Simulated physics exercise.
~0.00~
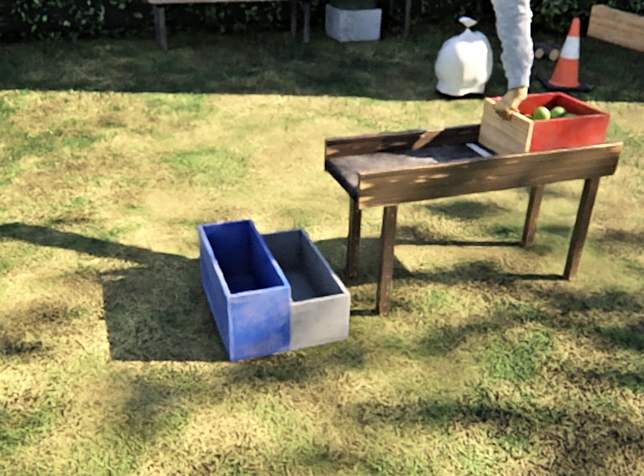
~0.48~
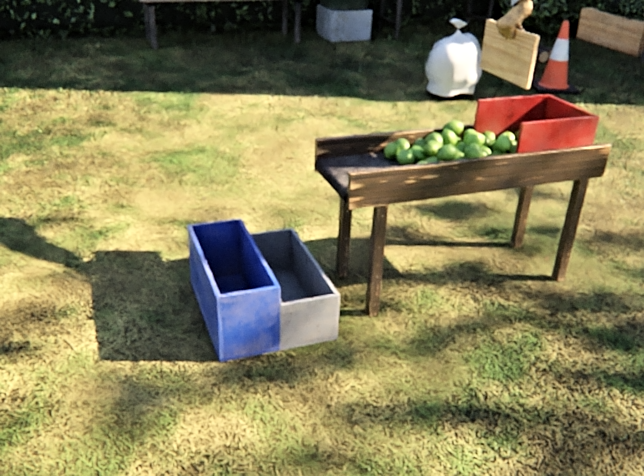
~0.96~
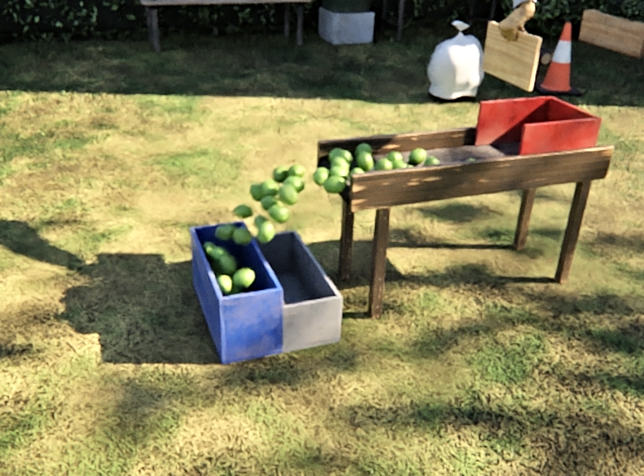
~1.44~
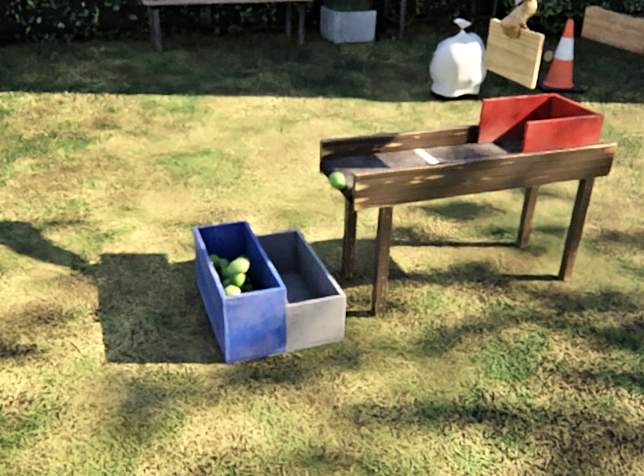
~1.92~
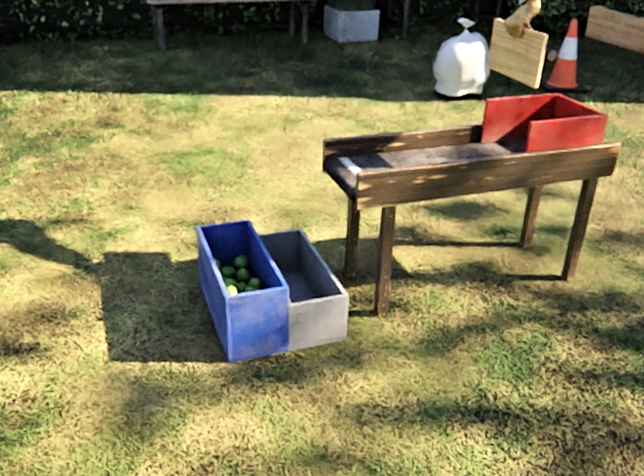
In this clip, a hand lifts the wooden gate of a red pen on a raised belt, and green limes spread leftward along it, spill off the end and drop into the long blue box, leaving the grey tote beside it empty.
